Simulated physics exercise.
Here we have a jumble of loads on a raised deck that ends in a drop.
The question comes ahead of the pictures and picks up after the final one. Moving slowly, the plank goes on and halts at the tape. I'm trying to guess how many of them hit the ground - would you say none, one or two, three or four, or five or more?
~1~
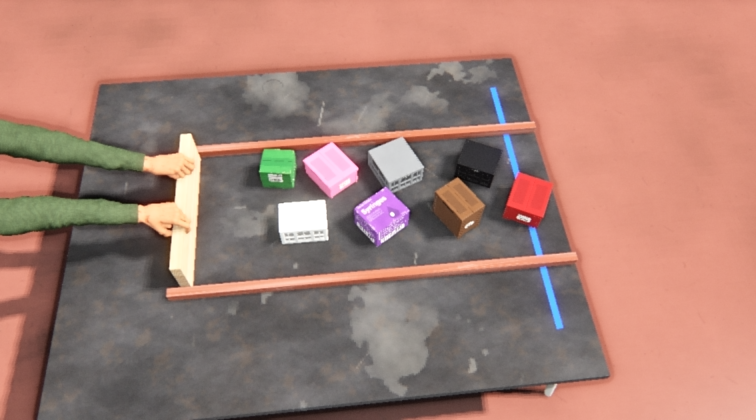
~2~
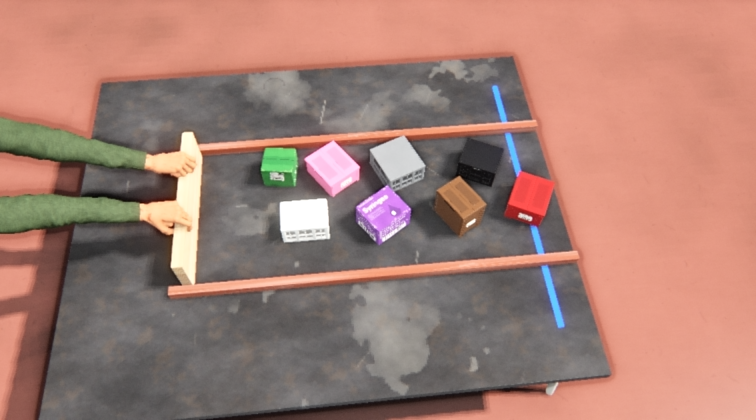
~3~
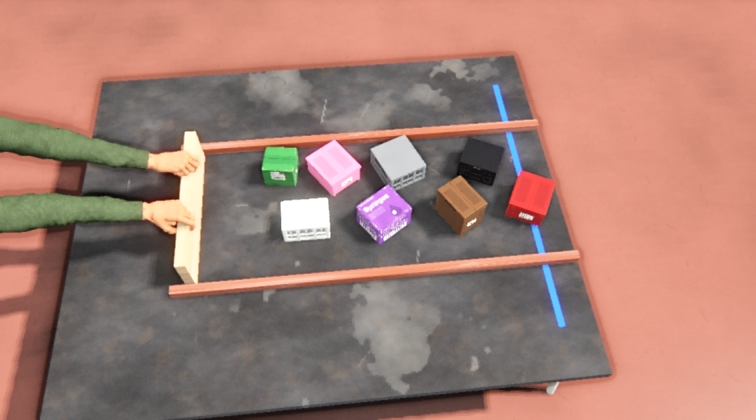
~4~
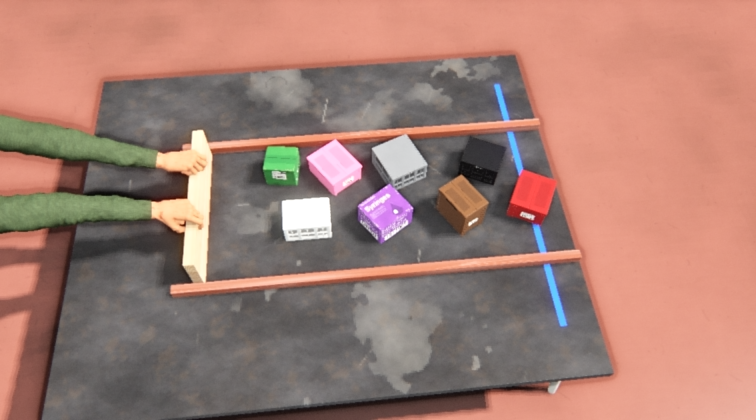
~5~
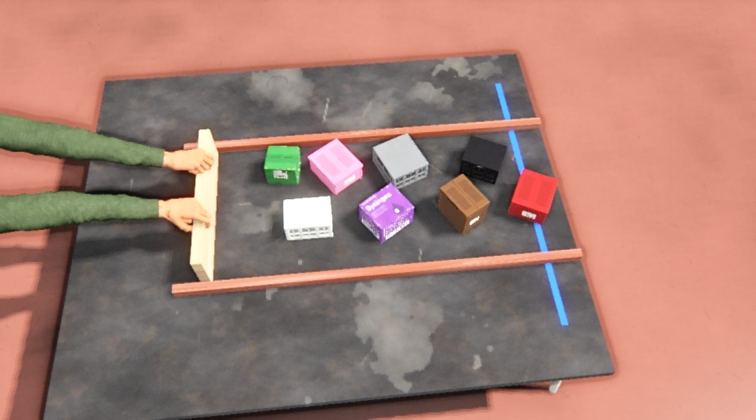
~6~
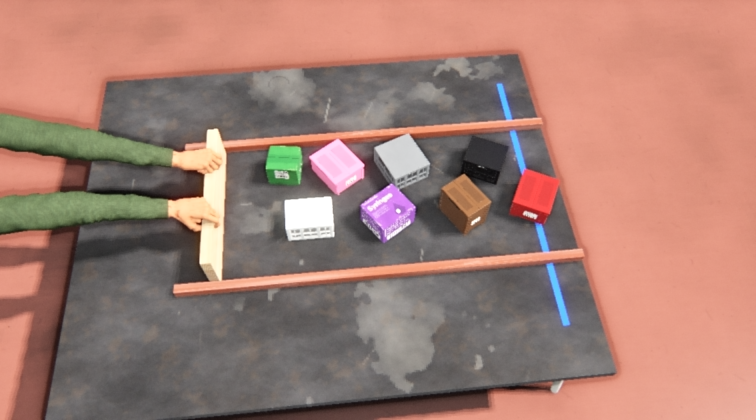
I would say five or more.
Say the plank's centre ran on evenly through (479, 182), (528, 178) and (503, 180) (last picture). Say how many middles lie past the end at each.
In order, that gives 4, then 6, then 5.
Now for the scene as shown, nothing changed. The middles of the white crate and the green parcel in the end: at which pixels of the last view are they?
(557, 198) and (535, 145).
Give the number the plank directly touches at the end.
So the total is 2.
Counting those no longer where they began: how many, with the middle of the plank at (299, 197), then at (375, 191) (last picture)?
3 by the first point, 7 by the second.
Early on, none off yet; red tote at rest near (534, 197); black crate at rest near (484, 160); brown tote at rest near (464, 205).
A while later, none off yet; red tote at rest near (534, 197); black crate travelled about its own width near (512, 155); brown tote travelled about its own width near (497, 202).
Further along, two off so far; red tote in the air near (593, 231); black crate down on the ground near (573, 202); brown tote travelled well along near (576, 197).
Finally, the number that fall off is five or more; lost, pink tote, purple box, grey crate, brown tote, black crate and red tote.
